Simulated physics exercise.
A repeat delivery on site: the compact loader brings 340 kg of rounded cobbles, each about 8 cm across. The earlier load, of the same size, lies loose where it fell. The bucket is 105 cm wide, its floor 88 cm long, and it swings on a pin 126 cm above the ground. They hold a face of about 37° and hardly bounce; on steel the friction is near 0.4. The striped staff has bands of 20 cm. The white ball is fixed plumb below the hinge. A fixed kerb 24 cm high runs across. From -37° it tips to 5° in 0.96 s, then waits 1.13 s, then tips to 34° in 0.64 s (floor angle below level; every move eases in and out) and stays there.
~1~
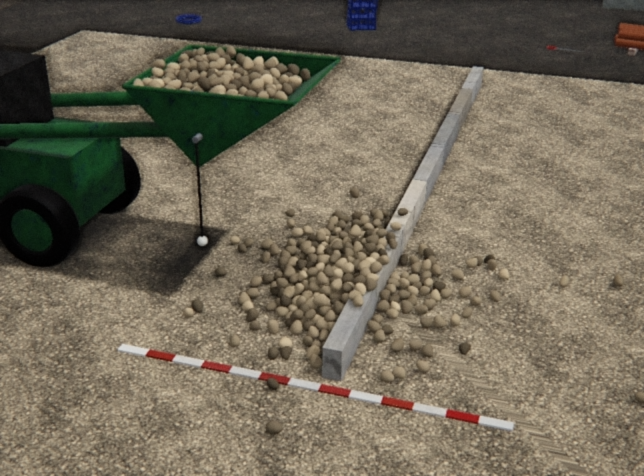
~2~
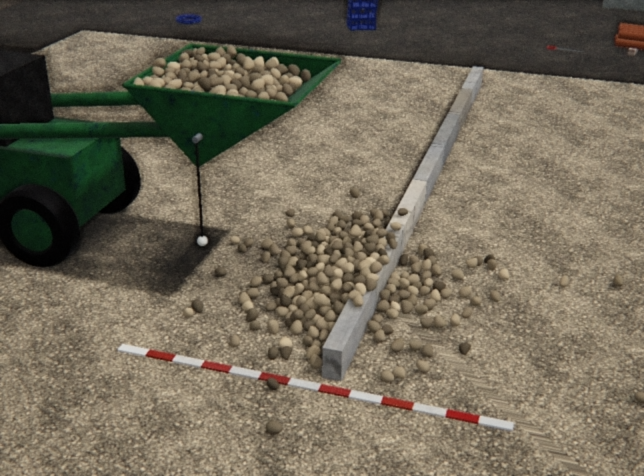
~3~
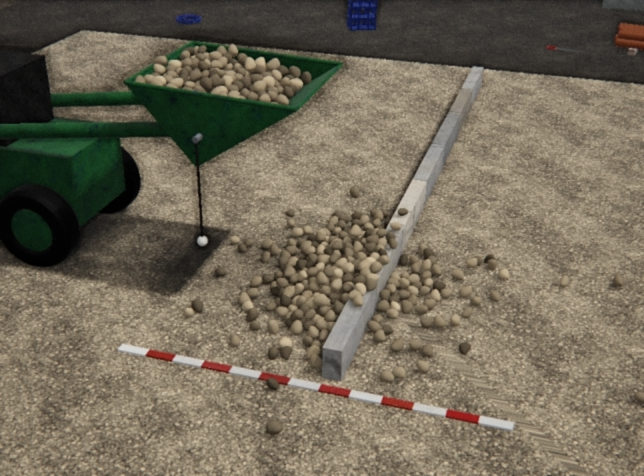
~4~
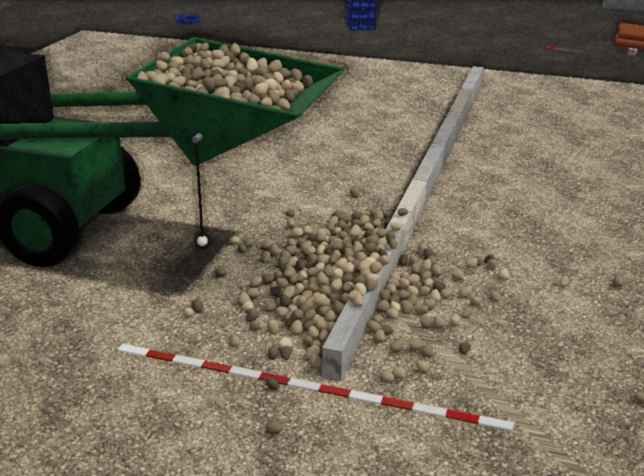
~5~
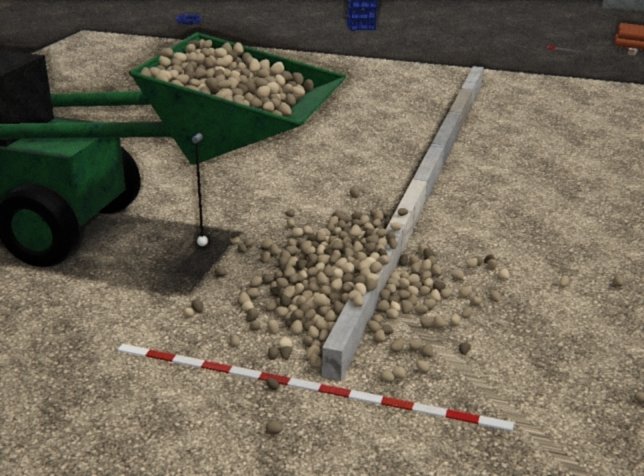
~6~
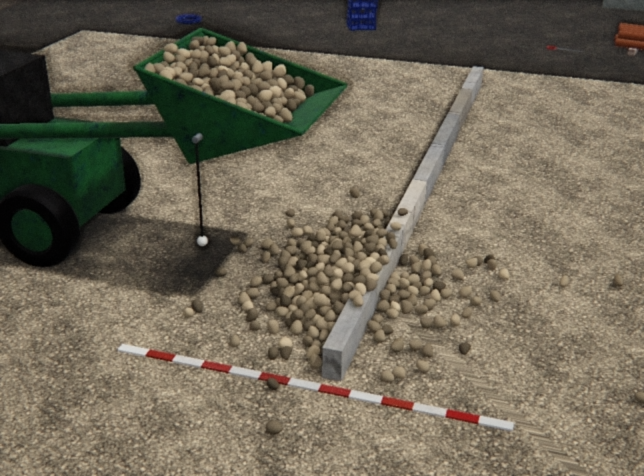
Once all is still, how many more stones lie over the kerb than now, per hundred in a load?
Some 10 per cent is added.
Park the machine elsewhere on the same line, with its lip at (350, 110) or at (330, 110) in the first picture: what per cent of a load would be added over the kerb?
First some 75, then 55 per cent.
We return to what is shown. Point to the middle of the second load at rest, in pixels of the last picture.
Near (331, 261).
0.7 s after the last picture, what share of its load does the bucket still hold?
It holds some 100 per cent.
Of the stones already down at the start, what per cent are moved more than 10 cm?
Roughly 10 per cent of them.
Then, 0.3 s after the last picture the floor is at -2°; in per cent of one load, 100 in the bucket, 85 on this side of the kerb, 15 over the kerb; the foremost stones are at (532, 297).
Then, 0.7 s after the last picture the floor is at 5°; in per cent of one load, 100 in the bucket, 85 on this side of the kerb, 15 over the kerb; the foremost stones are at (532, 297).
Then, 2.8 s after the last picture the floor is at 34°; in per cent of one load, 24 in the bucket, 159 on this side of the kerb, 17 over the kerb; the foremost stones are at (533, 302).
Then, 5.4 s after the last picture the floor is at 34°; in per cent of one load, 0 in the bucket, 176 on this side of the kerb, 24 over the kerb; the foremost stones are at (536, 318). Net gain over the kerb, 10.
